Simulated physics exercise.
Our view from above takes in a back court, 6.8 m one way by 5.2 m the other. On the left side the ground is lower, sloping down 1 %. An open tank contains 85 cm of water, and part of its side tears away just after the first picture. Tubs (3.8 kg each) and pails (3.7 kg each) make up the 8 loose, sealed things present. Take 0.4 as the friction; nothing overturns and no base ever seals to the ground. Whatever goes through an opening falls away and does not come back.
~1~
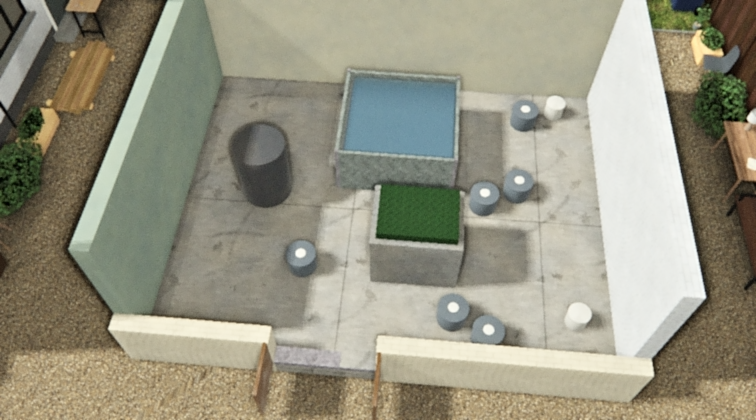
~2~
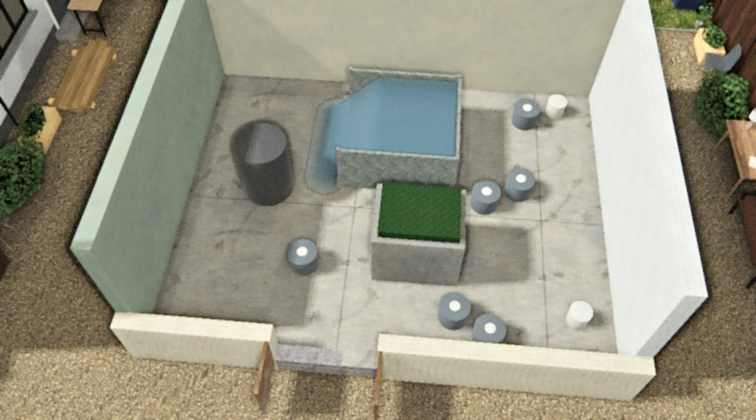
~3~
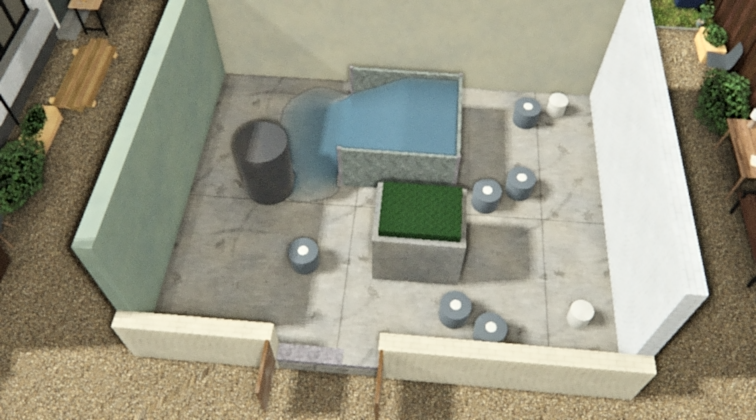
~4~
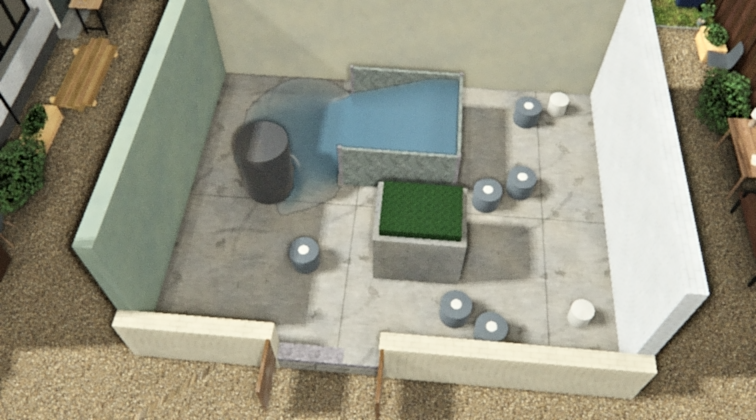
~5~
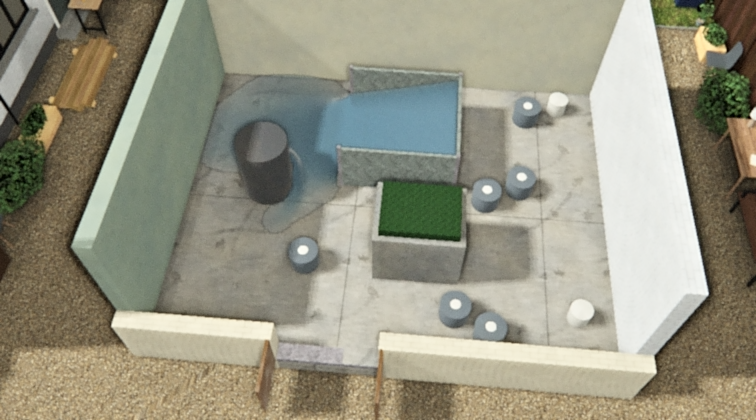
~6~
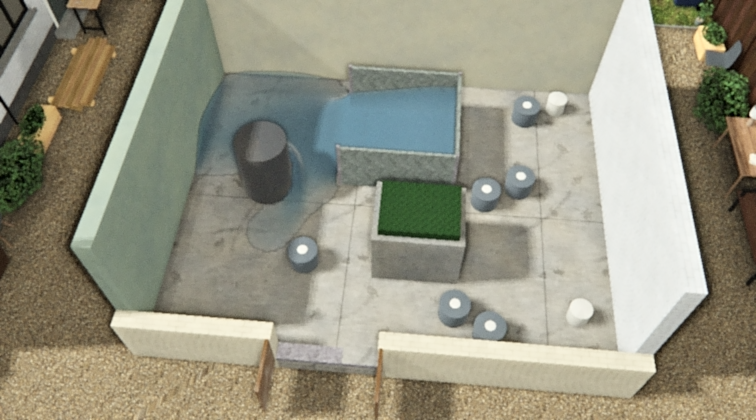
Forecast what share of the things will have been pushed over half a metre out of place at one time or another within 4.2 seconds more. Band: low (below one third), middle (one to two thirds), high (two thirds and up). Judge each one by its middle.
Middle.
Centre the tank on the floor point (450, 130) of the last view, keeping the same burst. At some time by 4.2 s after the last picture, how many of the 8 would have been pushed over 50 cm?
So the tally would be 1.
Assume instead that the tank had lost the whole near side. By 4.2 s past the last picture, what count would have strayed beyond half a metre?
Then the count would be 8.
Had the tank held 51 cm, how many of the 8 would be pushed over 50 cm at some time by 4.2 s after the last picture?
Count: 1.
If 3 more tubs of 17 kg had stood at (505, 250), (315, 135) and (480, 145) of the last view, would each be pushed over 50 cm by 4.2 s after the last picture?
Order as given: Stays inside it, goes farther, stays inside it.
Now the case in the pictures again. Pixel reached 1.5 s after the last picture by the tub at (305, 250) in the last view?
Around (325, 323).
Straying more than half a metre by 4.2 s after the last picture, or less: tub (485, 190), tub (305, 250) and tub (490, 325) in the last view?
In order: Not as far, farther and farther.
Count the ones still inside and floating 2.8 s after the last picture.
Count: 0.
Then, 0.4 s after the last picture 0 of 8 are over 50 cm from their spots; 0 afloat.
Then, 1.5 s after the last picture 1 of 8 are over 50 cm from their spots; 0 afloat.
Then, 2.8 s after the last picture 1 of 8 are over 50 cm from their spots; 0 afloat.
Then, 4.2 s after the last picture 5 of 8 are over 50 cm from their spots, and 5 have been at some point; 0 afloat.
